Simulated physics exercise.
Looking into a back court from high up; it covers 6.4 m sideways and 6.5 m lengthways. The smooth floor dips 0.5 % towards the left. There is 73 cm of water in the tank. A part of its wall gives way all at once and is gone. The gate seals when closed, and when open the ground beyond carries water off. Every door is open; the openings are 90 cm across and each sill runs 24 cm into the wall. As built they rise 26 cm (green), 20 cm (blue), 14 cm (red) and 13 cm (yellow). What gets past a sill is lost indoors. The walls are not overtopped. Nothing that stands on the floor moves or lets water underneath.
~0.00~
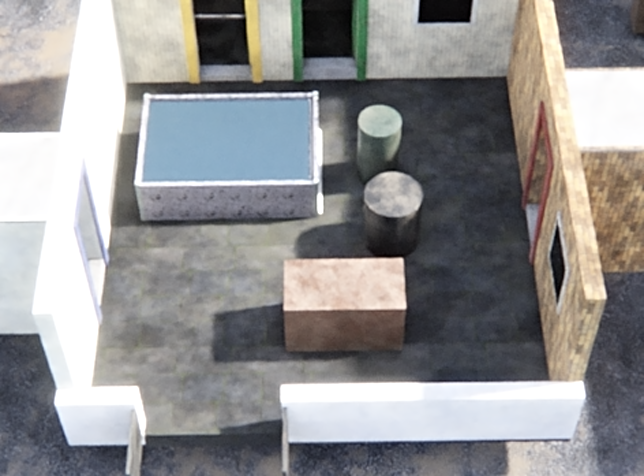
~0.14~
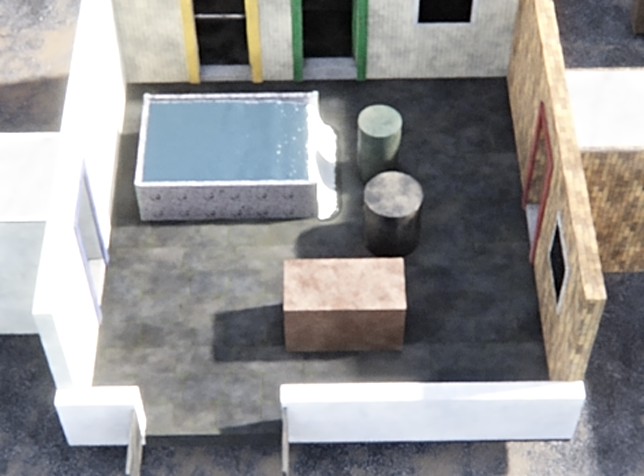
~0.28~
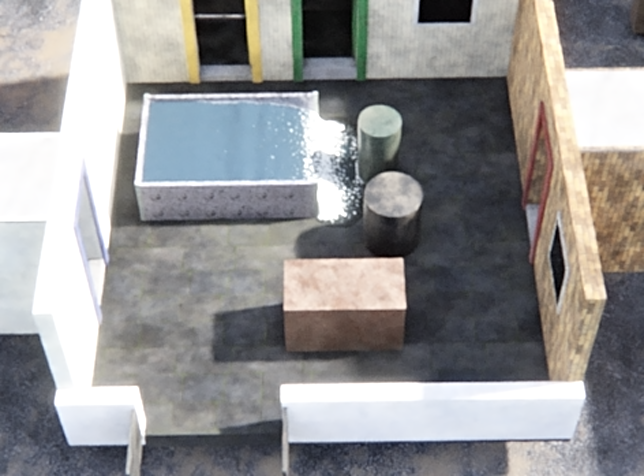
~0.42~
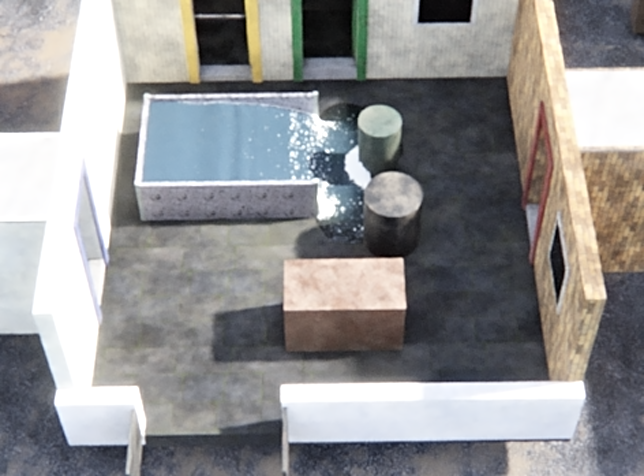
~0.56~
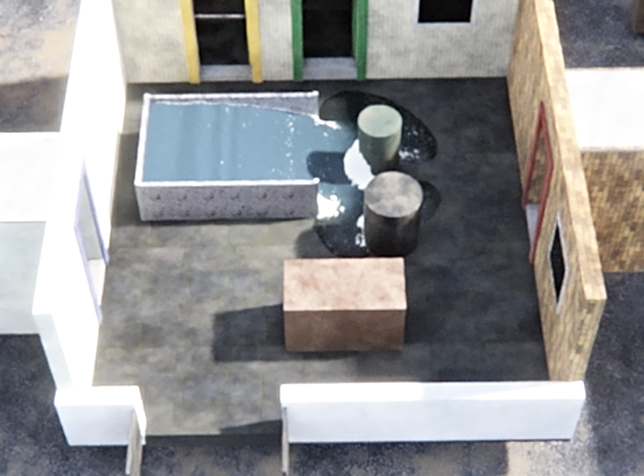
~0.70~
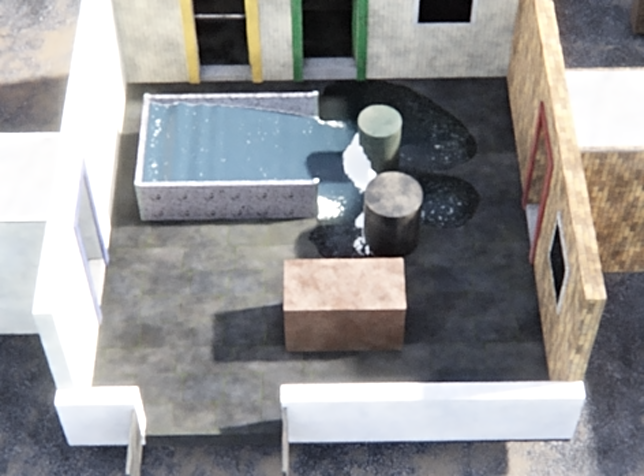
Water burst out through the right side of a raised tank in a walled courtyard, poured around two round drums, and spread in a dark, shiny sheet across the floor on their far side.
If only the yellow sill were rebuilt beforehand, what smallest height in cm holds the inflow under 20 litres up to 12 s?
About 6.5 cm.
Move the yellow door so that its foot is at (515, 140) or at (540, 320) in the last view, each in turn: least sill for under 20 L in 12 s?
Roughly 26 and 8.0 cm.
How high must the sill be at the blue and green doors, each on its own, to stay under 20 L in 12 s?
About 9.5 cm at blue and 12.5 cm at green.
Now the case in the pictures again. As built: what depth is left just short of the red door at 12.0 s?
Roughly 7.5 cm deep.
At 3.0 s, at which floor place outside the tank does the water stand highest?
Around (502, 76).
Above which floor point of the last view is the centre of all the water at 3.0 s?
At about (360, 169).
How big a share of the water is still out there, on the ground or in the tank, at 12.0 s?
Roughly 92 in a hundred.
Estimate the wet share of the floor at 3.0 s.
Some 55 per cent of it.
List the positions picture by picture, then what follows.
The first frame shows still water, 73 cm deep, in the tank at (229, 142); the yellow door at (222, 37) is dry.
In the second frame, the gap is at (314, 160), the front 0.3 m out at (337, 203); the back of the tank holds 73 cm.
In the third frame, water pours out at (314, 162) and has run 0.8 m, to (364, 194); about 13 cm deep outside, 73 cm at the back.
In the fourth frame, the gap is at (314, 164), the front 1.3 m out at a hidden place; the back of the tank holds 73 cm.
In the fifth frame, the gap is at (314, 164), the front 1.8 m out at (434, 201); the back of the tank holds 73 cm.
In the sixth frame, the gap is at (314, 164), the front 2.5 m out at (470, 146); the back of the tank holds 69 cm; 1.8 m in a straight line remain to the yellow door at (222, 37).
After 1.4 s water covers 30 % of the floor, deepest (52 cm) near (369, 221); it has not reached the yellow door.
After 3.0 s water covers 55 % of the floor, deepest (39 cm) near (502, 76); 1 cm at the yellow door, 0 litres in over its 13 cm sill.
After 12.0 s water covers 100 % of the floor, deepest (13 cm) near (357, 230); 9 cm at the yellow door, 0 litres in over its 13 cm sill.
At the yellow door as built, the water arrived by 3.0 s and peaked near 11 cm at 9.6 s.
Run again over the same 12 s with other heights there, 25 litres in over 6 cm, 9 litres over 8 cm. The limit of 20 litres is kept from about 6.5 cm up.
